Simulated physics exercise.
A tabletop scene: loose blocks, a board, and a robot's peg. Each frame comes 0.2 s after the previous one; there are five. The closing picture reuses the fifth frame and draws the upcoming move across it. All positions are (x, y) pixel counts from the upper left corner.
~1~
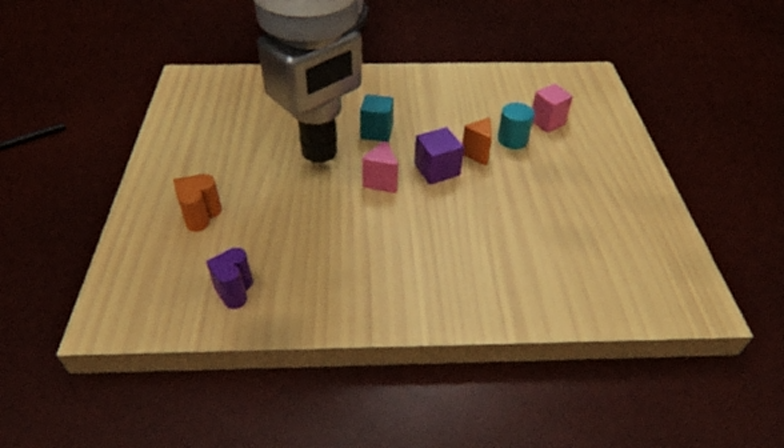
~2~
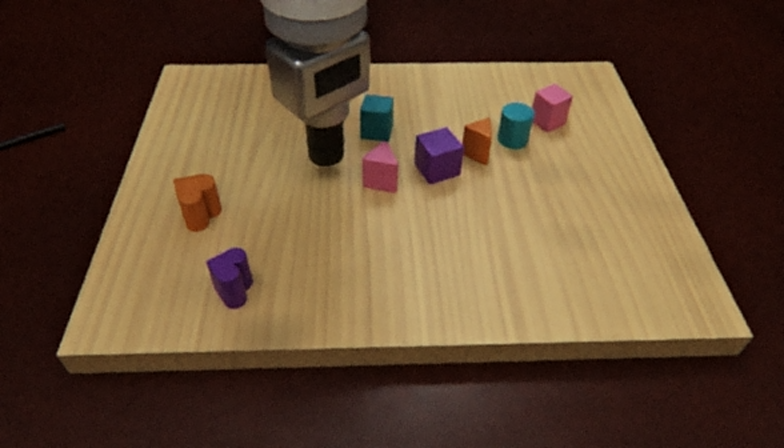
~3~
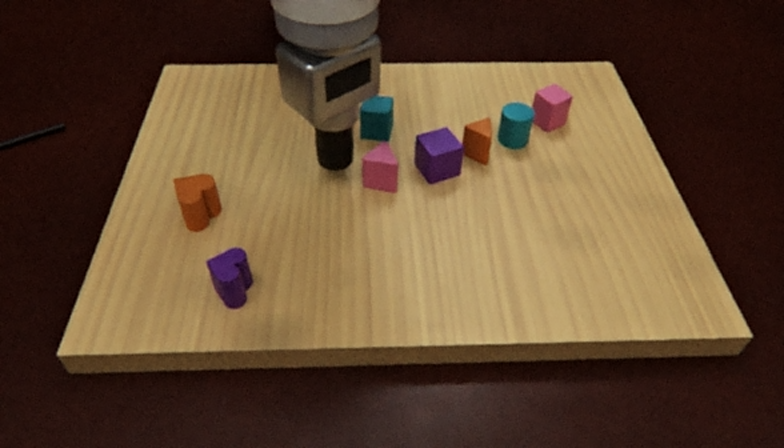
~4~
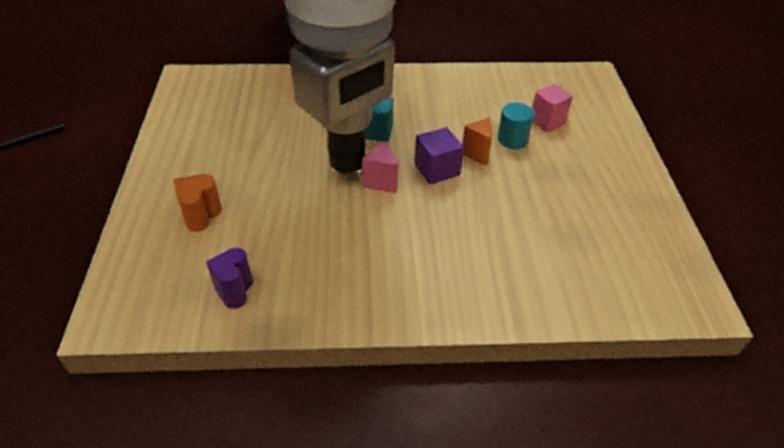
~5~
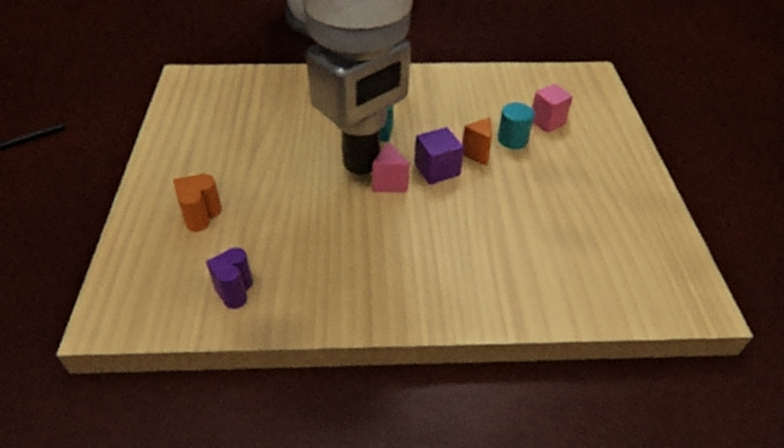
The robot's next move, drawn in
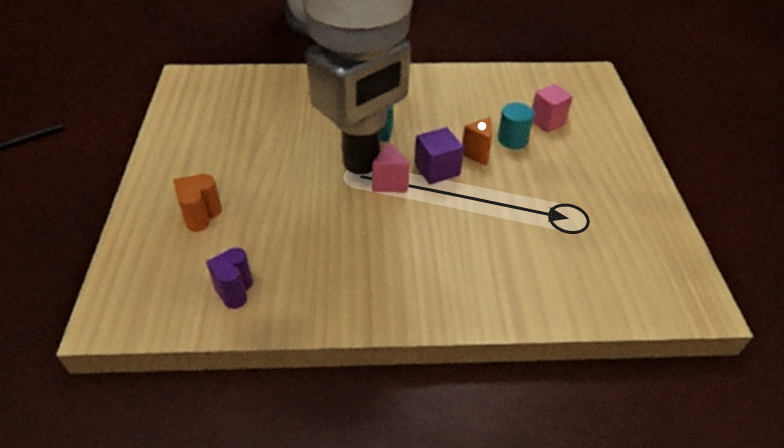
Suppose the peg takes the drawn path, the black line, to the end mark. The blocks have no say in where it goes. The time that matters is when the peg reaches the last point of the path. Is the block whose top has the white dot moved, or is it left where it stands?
Same place.
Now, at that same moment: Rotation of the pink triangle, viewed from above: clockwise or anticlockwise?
Viewed from overhead, the pink triangle winds up turned clockwise.
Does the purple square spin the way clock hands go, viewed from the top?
Final answer: No.
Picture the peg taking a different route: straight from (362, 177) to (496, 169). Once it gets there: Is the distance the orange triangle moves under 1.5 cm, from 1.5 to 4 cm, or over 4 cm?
Range: Over 4 cm.
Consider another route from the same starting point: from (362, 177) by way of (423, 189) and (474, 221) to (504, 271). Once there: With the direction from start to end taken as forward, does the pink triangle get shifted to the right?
The answer is no.
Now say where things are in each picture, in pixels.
Peg's lower end at (320, 152); pink triangle at (382, 154); purple square at (440, 141); orange triangle at (482, 126), in the first picture.
Peg at (327, 156); blocks still, in the second picture.
Peg at (336, 160); blocks still, in the third picture.
Peg at (347, 162); blocks still, in the fourth picture.
Peg at (361, 163); pink triangle at (390, 155); purple square at (440, 141); orange triangle at (482, 126), in the fifth picture.
Drawn move, from (362, 177) directly to (569, 218); the dot is on the orange triangle.
What follows on the original path. One third of the way, peg at (431, 177); pink triangle at (462, 172); purple square at (448, 140), turned 30° anticlockwise.
Two thirds of the way, peg at (501, 191); pink triangle at (525, 195), turned 40° clockwise; purple square at (451, 139), turned 45° anticlockwise.
At the end, peg at (573, 205); pink triangle at (547, 208), turned 80° clockwise; purple square at (451, 139), turned 45° anticlockwise; orange triangle still.
